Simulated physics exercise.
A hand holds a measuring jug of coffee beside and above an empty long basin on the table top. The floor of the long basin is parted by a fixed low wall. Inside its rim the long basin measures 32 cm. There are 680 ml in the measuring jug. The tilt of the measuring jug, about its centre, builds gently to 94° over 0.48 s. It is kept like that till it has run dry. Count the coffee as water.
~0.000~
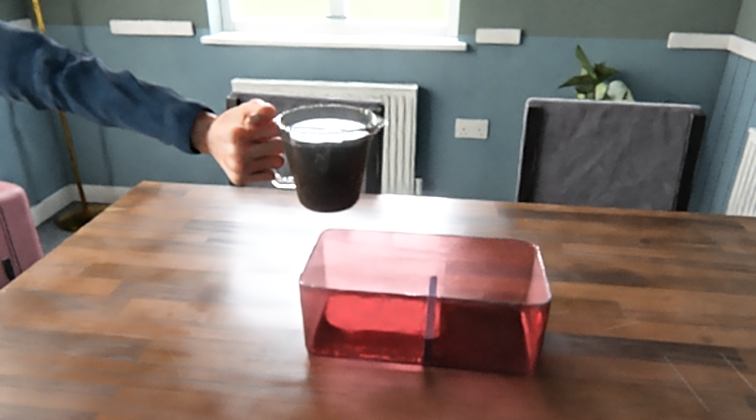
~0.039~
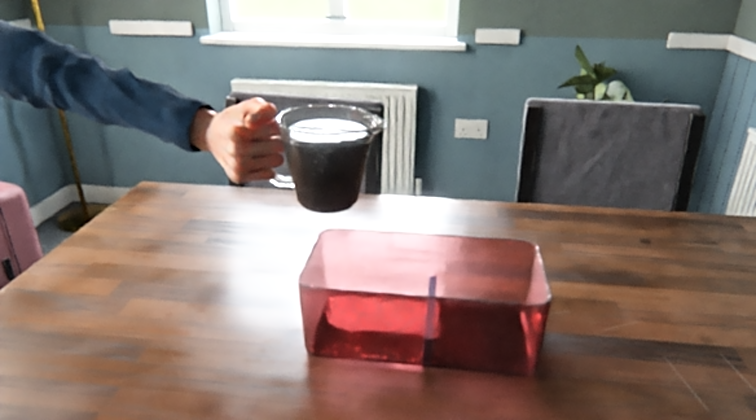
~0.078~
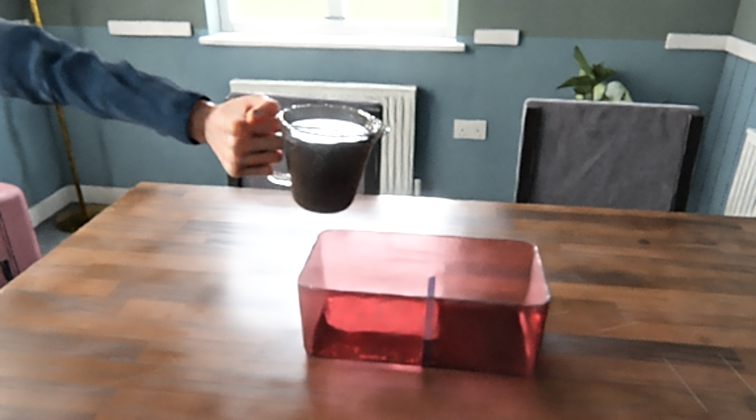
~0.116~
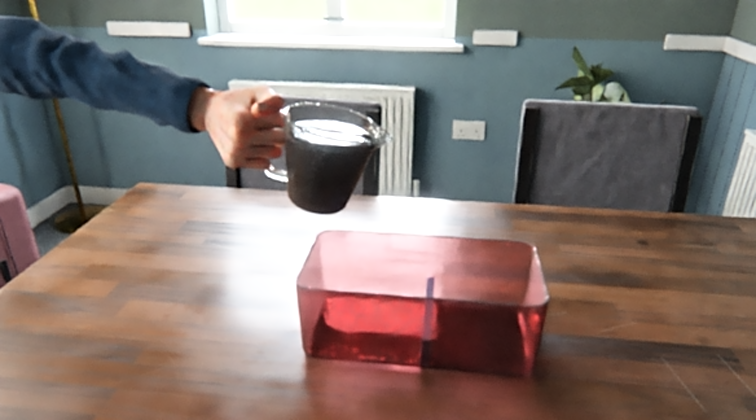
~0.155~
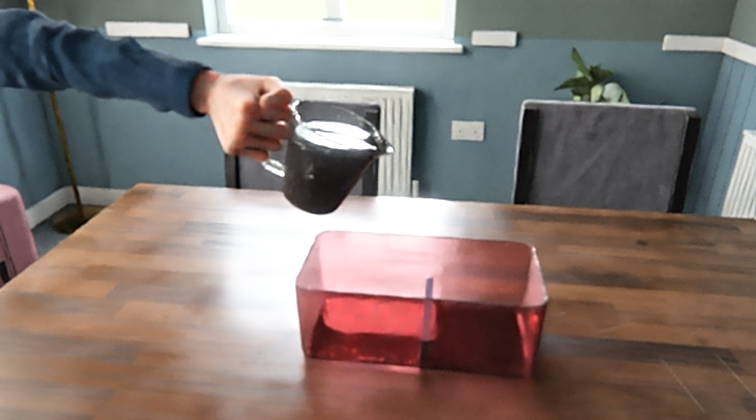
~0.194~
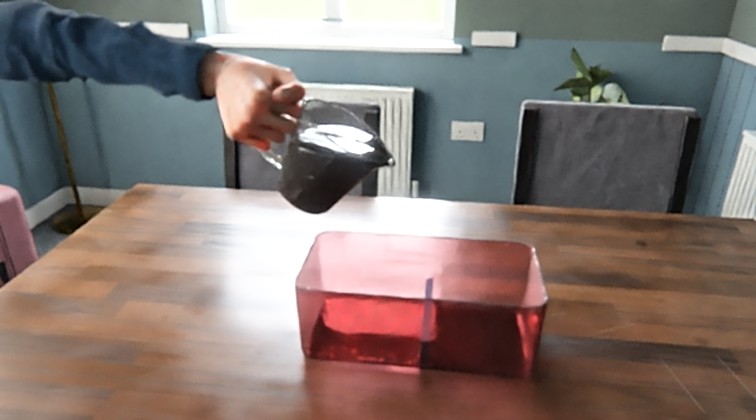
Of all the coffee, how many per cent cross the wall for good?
Roughly 37 per cent is past the wall.
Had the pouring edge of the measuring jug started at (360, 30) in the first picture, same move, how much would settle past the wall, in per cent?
In that case some 30 per cent.
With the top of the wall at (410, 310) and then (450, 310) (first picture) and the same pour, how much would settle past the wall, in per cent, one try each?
In turn about 85 and 10 per cent.
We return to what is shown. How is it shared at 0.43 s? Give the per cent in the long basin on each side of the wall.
Near 8 on the left, 14 on the right.
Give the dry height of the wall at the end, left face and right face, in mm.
Some 28 mm on the left and 32 mm on the right.
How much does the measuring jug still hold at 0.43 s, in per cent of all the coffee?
Some 46 per cent.
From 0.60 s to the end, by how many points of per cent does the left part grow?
About 20 per cent.
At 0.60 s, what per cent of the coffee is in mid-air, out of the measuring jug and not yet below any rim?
Some 16 per cent.
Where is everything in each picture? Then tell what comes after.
In the first frame, it leans 0°; its right rim is at (387, 123); the coffee meets the walls at (285, 129) and (372, 132); the long basin's rim runs from (310, 255) to (544, 272); the wall's top is at (431, 305).
In the second frame, it leans 2°; its right rim is at (388, 124); the coffee meets the walls at (286, 128) and (372, 133).
In the third frame, it leans 6°; its right rim is at (390, 130); the coffee meets the walls at (287, 126) and (373, 137).
In the fourth frame, it leans 13°; its right rim is at (392, 139); the coffee meets the walls at (290, 126) and (376, 141).
In the fifth frame, it leans 22°; its right rim is at (395, 151); the coffee meets the walls at (295, 129) and (381, 145).
In the sixth frame, it leans 33°; its right rim is at (396, 164); the coffee meets the walls at (294, 141) and (390, 156).
By 0.43 s the tilt is 92° and 46 per cent is still to pour, 8 is left of the wall and 14 right of it.
By 0.60 s the tilt is 94° and 13 per cent is still to pour, 42 is left of the wall and 29 right of it.
By 0.78 s the tilt is 94° and 2 per cent is still to pour, 56 is left of the wall and 36 right of it.
By 0.98 s the tilt is 94° and 0 per cent is still to pour, 61 is left of the wall and 37 right of it.
At rest 61 per cent lies left of the wall, 37 right of it and 2 outside.
